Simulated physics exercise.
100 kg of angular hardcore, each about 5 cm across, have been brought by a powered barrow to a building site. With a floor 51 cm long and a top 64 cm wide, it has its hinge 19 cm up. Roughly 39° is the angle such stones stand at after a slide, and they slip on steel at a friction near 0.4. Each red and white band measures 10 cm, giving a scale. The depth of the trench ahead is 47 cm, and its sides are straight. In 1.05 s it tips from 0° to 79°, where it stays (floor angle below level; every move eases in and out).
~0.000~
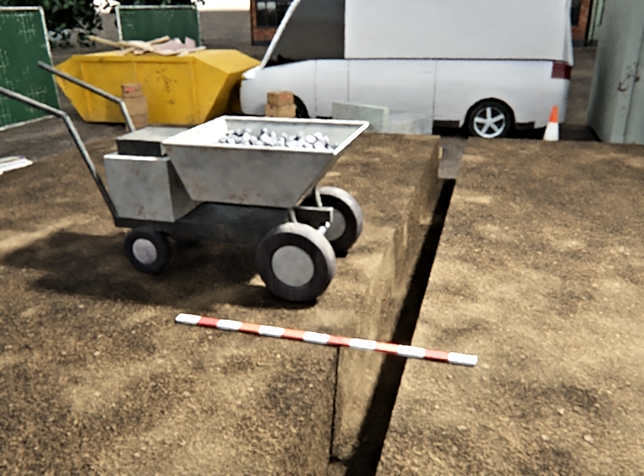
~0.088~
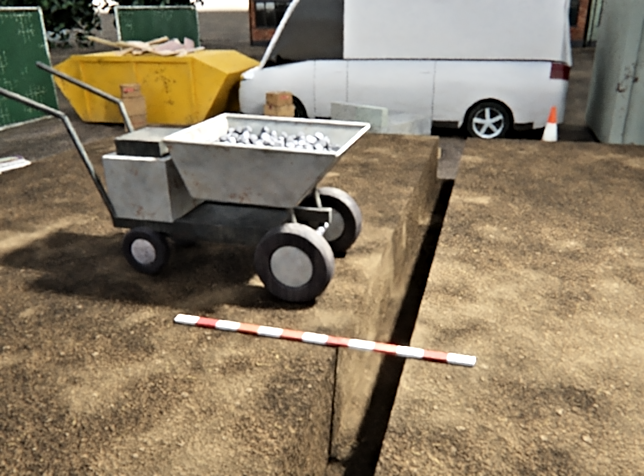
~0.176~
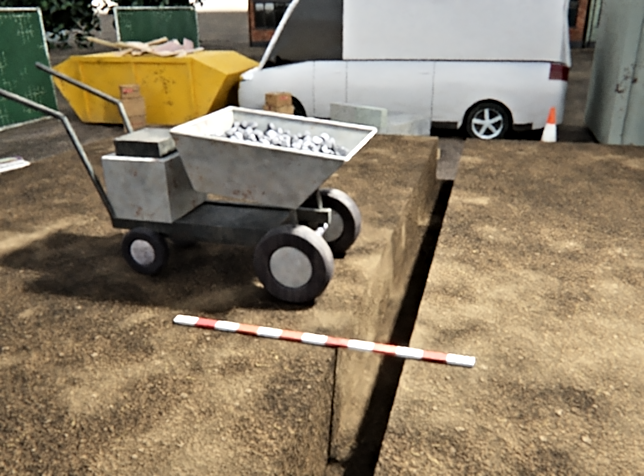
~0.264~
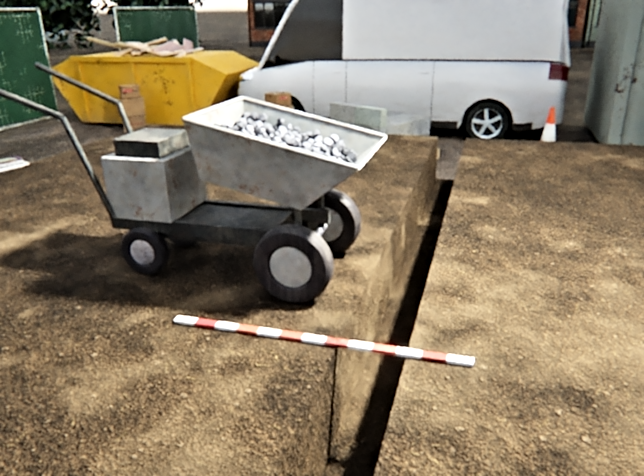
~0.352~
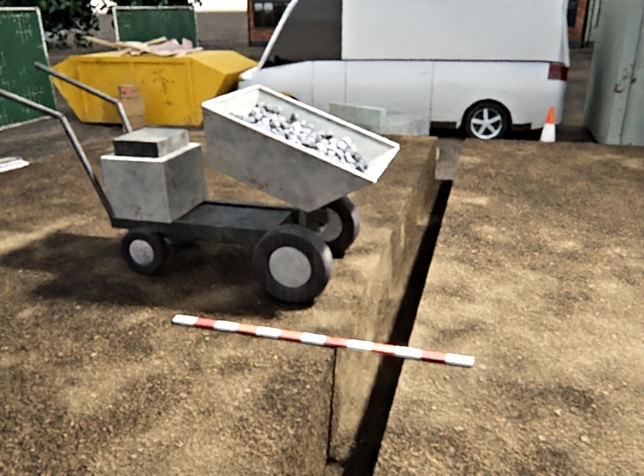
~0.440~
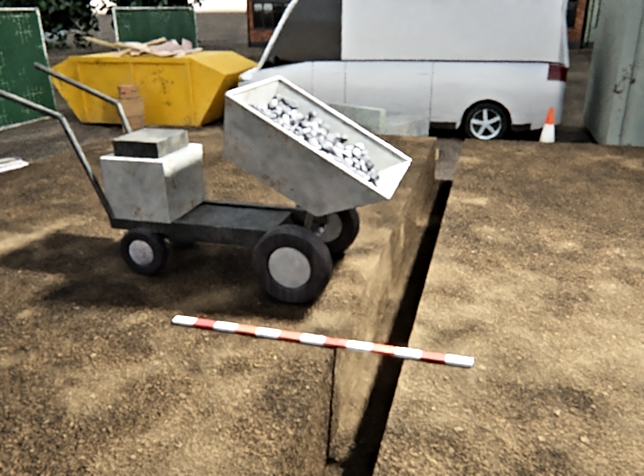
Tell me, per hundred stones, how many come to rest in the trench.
2 per hundred.
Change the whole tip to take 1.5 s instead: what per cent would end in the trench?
Then some 5 per cent would.
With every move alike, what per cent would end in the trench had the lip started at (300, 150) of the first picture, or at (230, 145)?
Roughly 70 in a hundred from the first, 45 in a hundred from the second.
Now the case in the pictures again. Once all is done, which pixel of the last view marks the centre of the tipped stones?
I'd point somewhere around (475, 289).
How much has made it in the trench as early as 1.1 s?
Around 0 per cent of it.
After 0.8 s the floor is at 67°; 100 % in the tray; the foremost stones are at (424, 259).
After 1.1 s the floor is at 79°; 63 % in the tray, 37 % past the trench; the foremost stones are at (518, 299).
After 1.5 s the floor is at 79°; 37 % in the tray, 1 % in the trench, 63 % past the trench; the foremost stones are at (609, 303).
After 3.5 s the floor is at 79°; 35 % in the tray, 2 % in the trench, 63 % past the trench; the foremost stones are at (627, 297).
